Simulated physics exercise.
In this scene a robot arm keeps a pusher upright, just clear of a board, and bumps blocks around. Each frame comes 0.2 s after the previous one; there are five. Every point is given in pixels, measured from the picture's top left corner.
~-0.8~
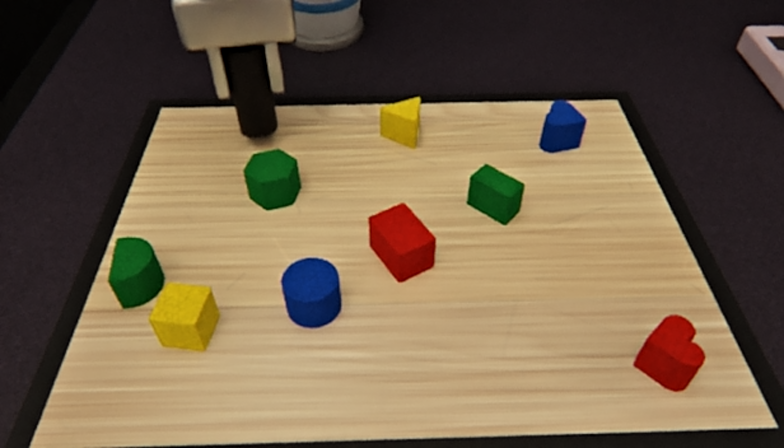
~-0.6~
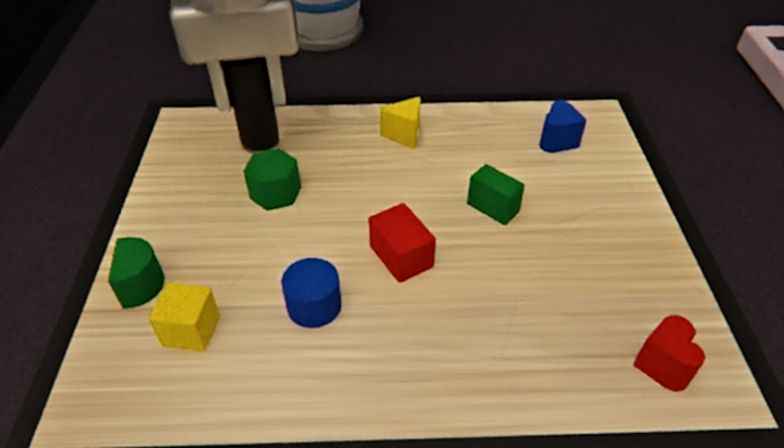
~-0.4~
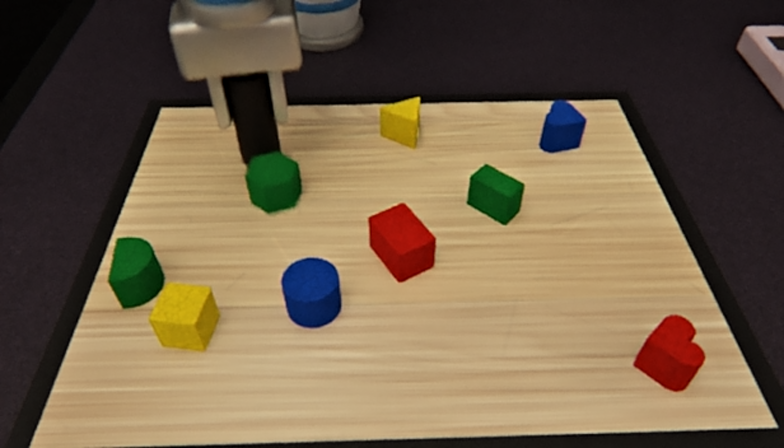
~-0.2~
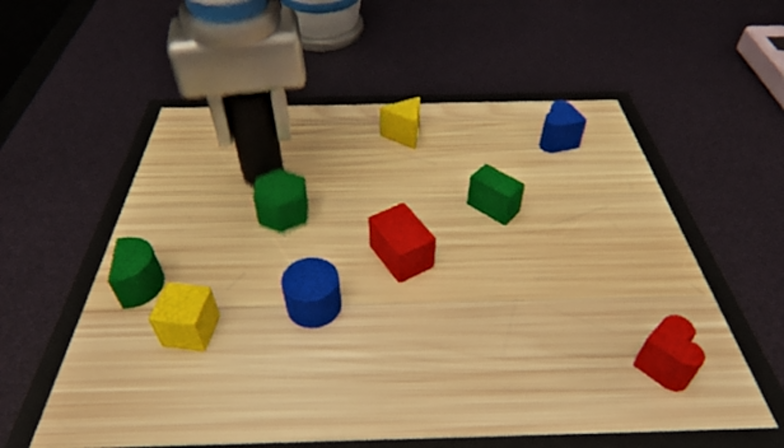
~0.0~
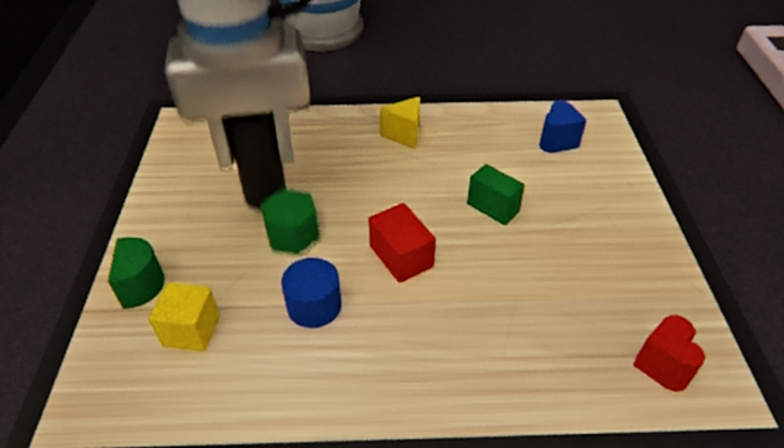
To begin with, a robot arm's dark pusher hovers behind a green hexagonal block on a wooden board scattered with red, blue, yellow and green blocks. The pusher moves toward the viewer and meets the block, then nudges it a short way forward and slightly right, while the other blocks stay still.
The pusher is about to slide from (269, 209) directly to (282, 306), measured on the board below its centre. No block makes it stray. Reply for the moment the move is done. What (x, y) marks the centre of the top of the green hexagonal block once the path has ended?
Close to (327, 253).
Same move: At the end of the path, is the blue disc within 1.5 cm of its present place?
No, I don't think so.
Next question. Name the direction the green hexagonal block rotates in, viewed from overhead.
My prediction: CCW.
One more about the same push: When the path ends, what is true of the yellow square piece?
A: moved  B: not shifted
B
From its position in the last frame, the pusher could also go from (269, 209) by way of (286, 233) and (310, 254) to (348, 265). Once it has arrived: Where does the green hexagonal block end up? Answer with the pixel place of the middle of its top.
The middle of its top is at (362, 275).
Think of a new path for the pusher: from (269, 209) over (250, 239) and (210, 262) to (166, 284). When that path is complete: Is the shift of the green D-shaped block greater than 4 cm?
No, it doesn't check out.
The first path, step by step. One third of the way, pusher (270, 226); green hexagonal block (304, 235), turned 20° anticlockwise.
Two thirds of the way, pusher (275, 259); green hexagonal block (322, 249), turned 35° anticlockwise; blue disc (321, 296).
At the end, pusher (279, 293); yellow square piece still; green hexagonal block (327, 253), turned 50° anticlockwise; blue disc (327, 301).
